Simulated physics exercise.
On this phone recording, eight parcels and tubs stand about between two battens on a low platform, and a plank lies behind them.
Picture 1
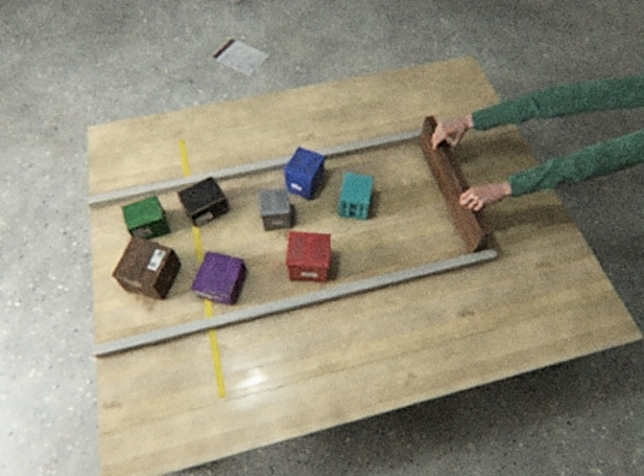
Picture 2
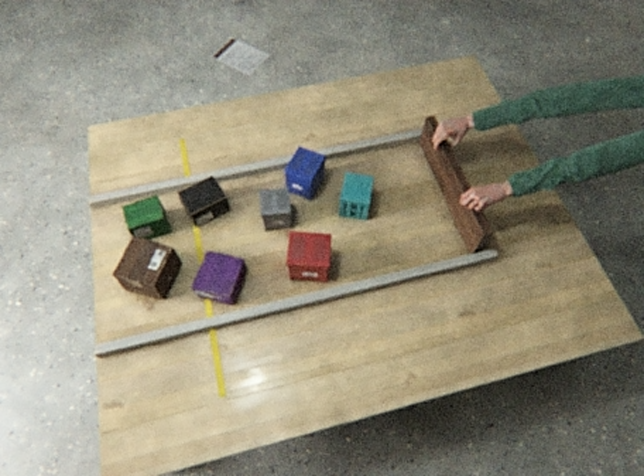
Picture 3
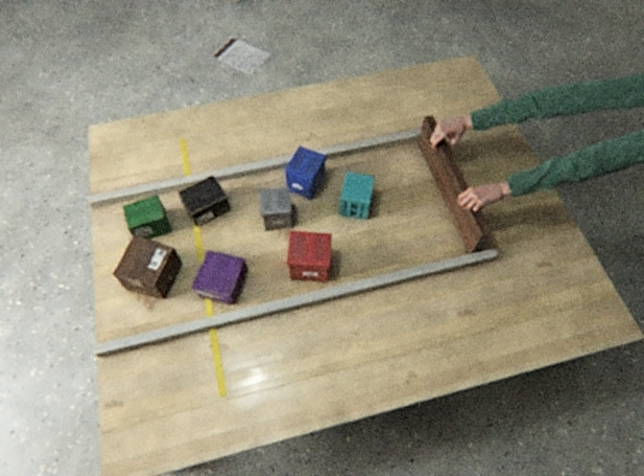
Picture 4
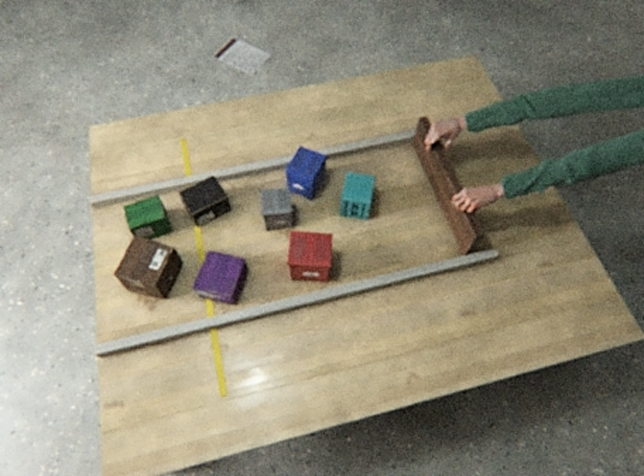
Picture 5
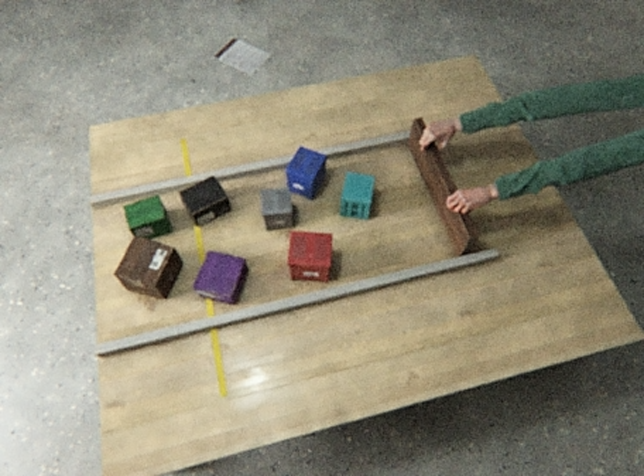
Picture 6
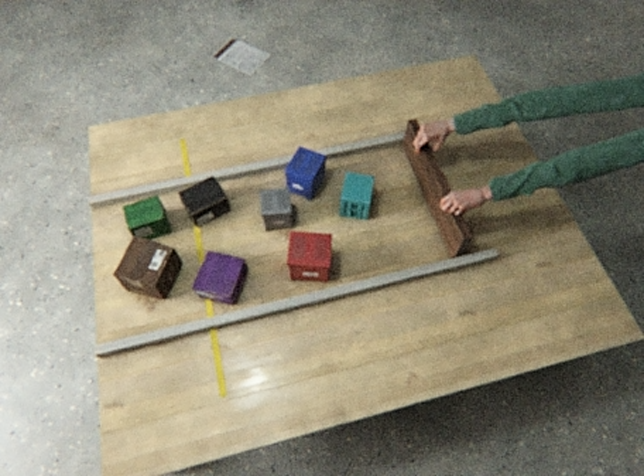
On a pale wooden platform set on a speckled grey floor, seen from above at a slant, two grey battens run across the boards. Between them stand green, black, brown and purple boxes near a yellow tape line at left, with grey, blue, red and turquoise ones further right. Two green-sleeved arms slide a brown plank slightly leftward, while the boxes stay still.
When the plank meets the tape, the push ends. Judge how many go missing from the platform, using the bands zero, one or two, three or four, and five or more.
My judgement: Zero go missing.
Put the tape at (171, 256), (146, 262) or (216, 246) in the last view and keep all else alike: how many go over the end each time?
In order: 2, 4 and 0.
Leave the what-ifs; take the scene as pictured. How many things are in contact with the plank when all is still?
Counting them up gives 3.
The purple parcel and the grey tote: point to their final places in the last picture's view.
Purple parcel: (139, 288); grey tote: (150, 241).
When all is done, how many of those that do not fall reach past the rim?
Count: 2.
Soon after, none off yet; brown parcel at rest near (150, 269); green parcel at rest near (148, 220); black parcel at rest near (205, 202).
After that, none off yet; brown parcel displaced a little near (143, 268); green parcel moving near (145, 221); black parcel displaced a little near (183, 205).
In the end, the number that fall off is zero.
